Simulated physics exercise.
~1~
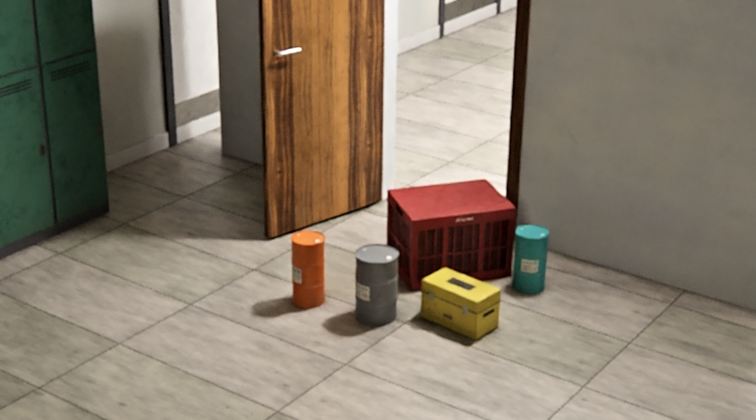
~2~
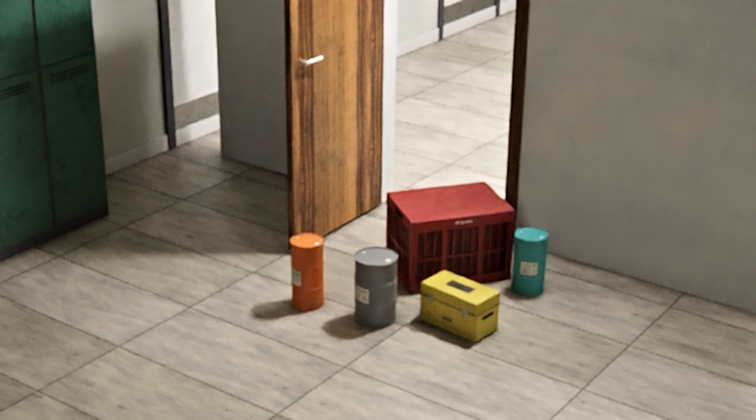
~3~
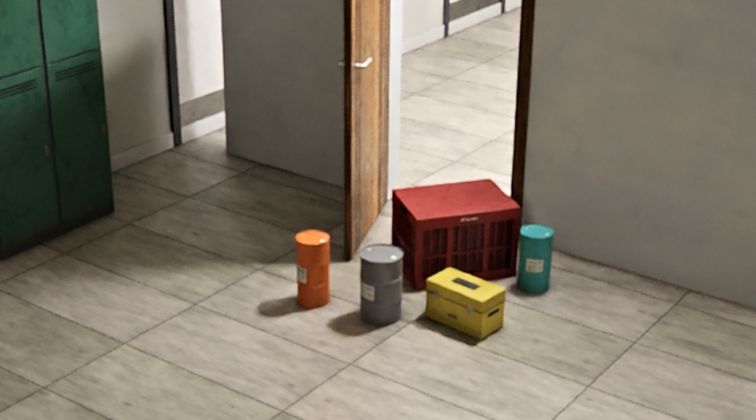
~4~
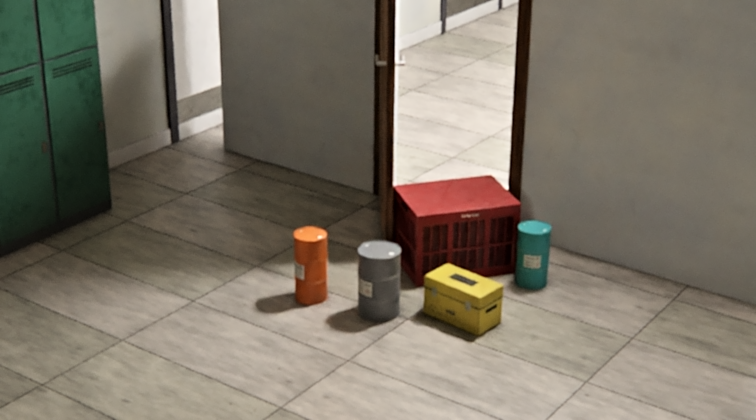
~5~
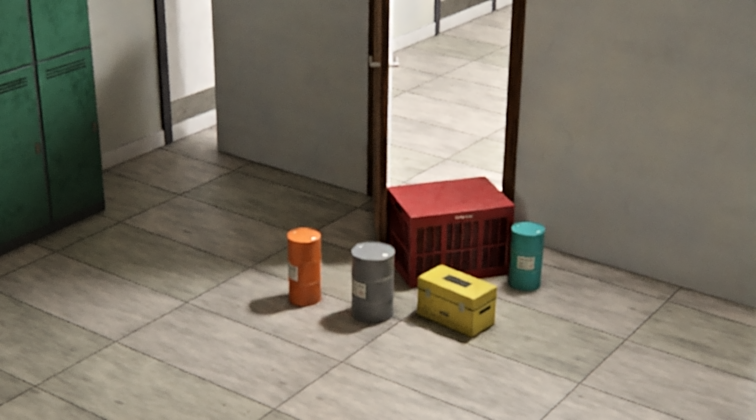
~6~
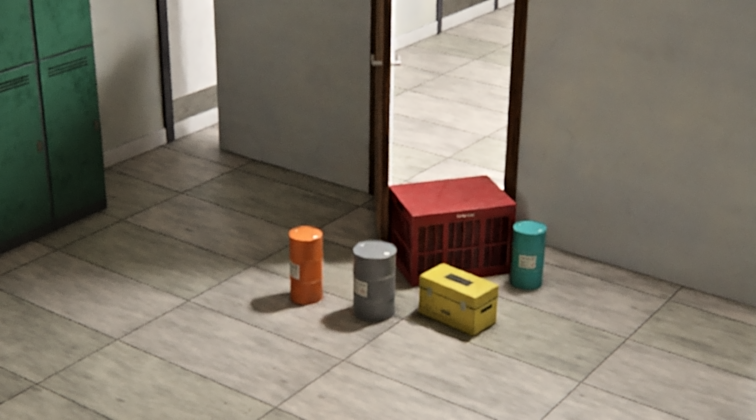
Wooden door swinging partway toward its frame and stopping against a red chest, still well open, beside canisters and a yellow toolbox.
